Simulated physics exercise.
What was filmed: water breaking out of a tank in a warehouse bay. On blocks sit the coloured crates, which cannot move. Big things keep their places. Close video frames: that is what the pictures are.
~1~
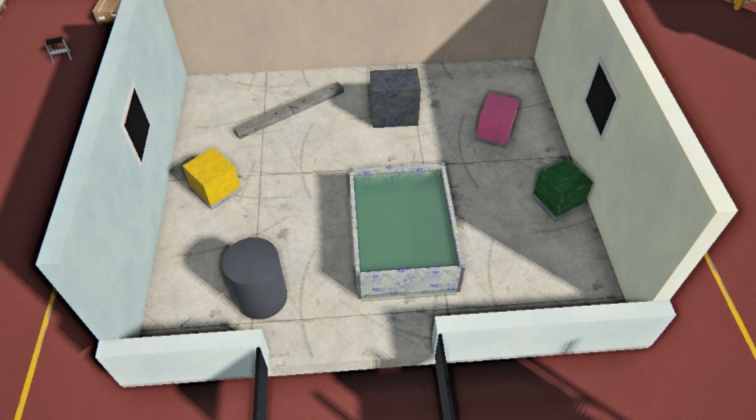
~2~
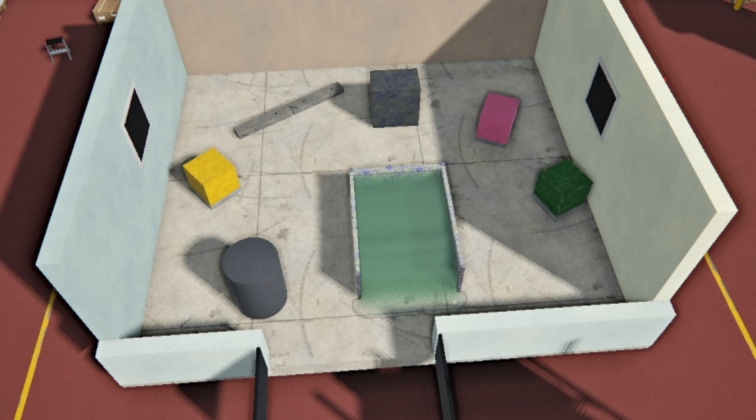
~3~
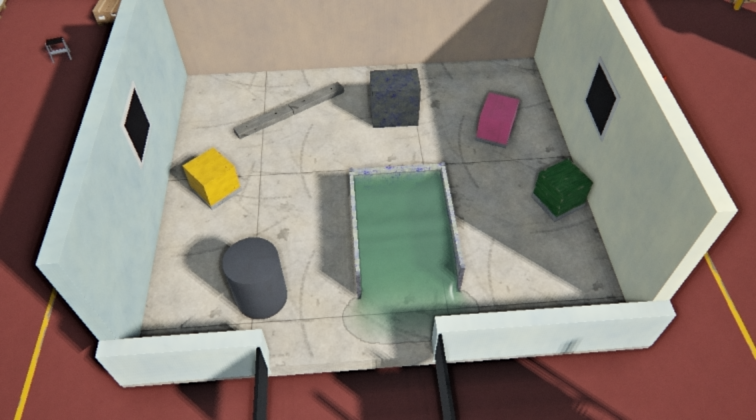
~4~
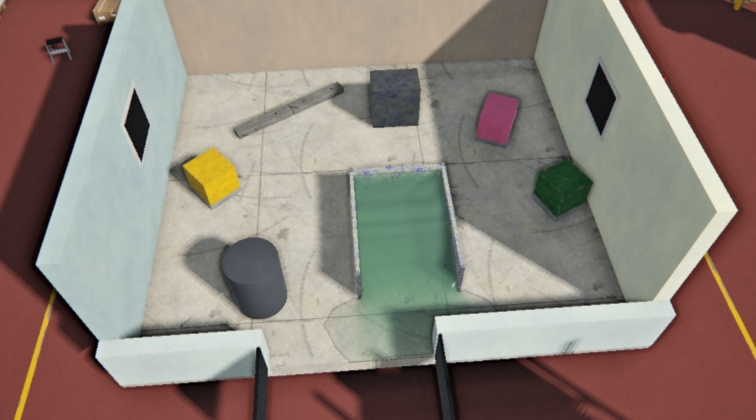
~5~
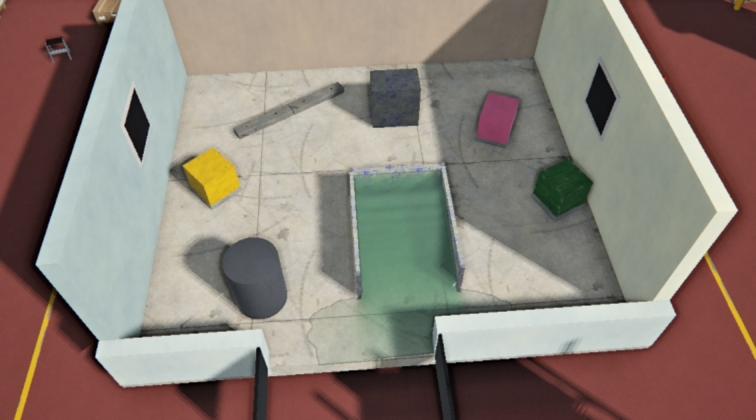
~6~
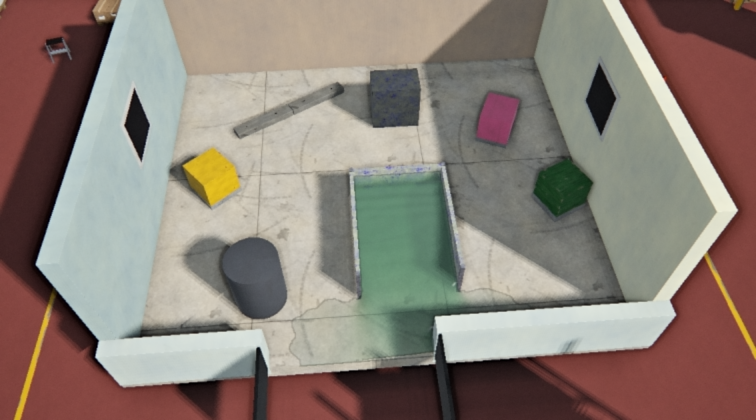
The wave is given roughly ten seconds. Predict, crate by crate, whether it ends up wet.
My prediction: The green crate is caught; the yellow crate is missed; the pink crate is missed.
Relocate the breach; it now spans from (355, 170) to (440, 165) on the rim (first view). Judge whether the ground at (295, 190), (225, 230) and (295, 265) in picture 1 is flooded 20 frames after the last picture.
Okay, the first is left untouched, the next is left untouched, and the last is left untouched.
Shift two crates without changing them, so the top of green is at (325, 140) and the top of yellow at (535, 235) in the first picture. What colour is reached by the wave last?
That's the green crate.
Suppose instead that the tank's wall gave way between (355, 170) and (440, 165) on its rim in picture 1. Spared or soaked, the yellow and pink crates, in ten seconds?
Yellow crate is reached; pink crate is reached.
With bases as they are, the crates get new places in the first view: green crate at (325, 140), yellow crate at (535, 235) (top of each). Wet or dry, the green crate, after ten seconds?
The green crate is untouched.
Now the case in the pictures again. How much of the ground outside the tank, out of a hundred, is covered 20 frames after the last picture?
Estimate: Near 20 %.
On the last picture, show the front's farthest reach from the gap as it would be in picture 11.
The flood front should get to about (631, 325).
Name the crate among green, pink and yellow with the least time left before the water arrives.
The green-painted one it is.
A moment on, water covers 10 % of the floor; the green crate not reached, the yellow crate not reached, the pink crate not reached.
Next, water covers 15 % of the floor; the green crate not reached, the yellow crate not reached, the pink crate not reached.
Then, water covers 20 % of the floor; the green crate water round its plinth, the yellow crate not reached, the pink crate not reached.
Later, water covers 25 % of the floor; the green crate water round its plinth, the yellow crate not reached, the pink crate water round its plinth.
In the end, water covers 35 % of the floor; the green crate was topped, the yellow crate stayed above the water, the pink crate stayed above the water.
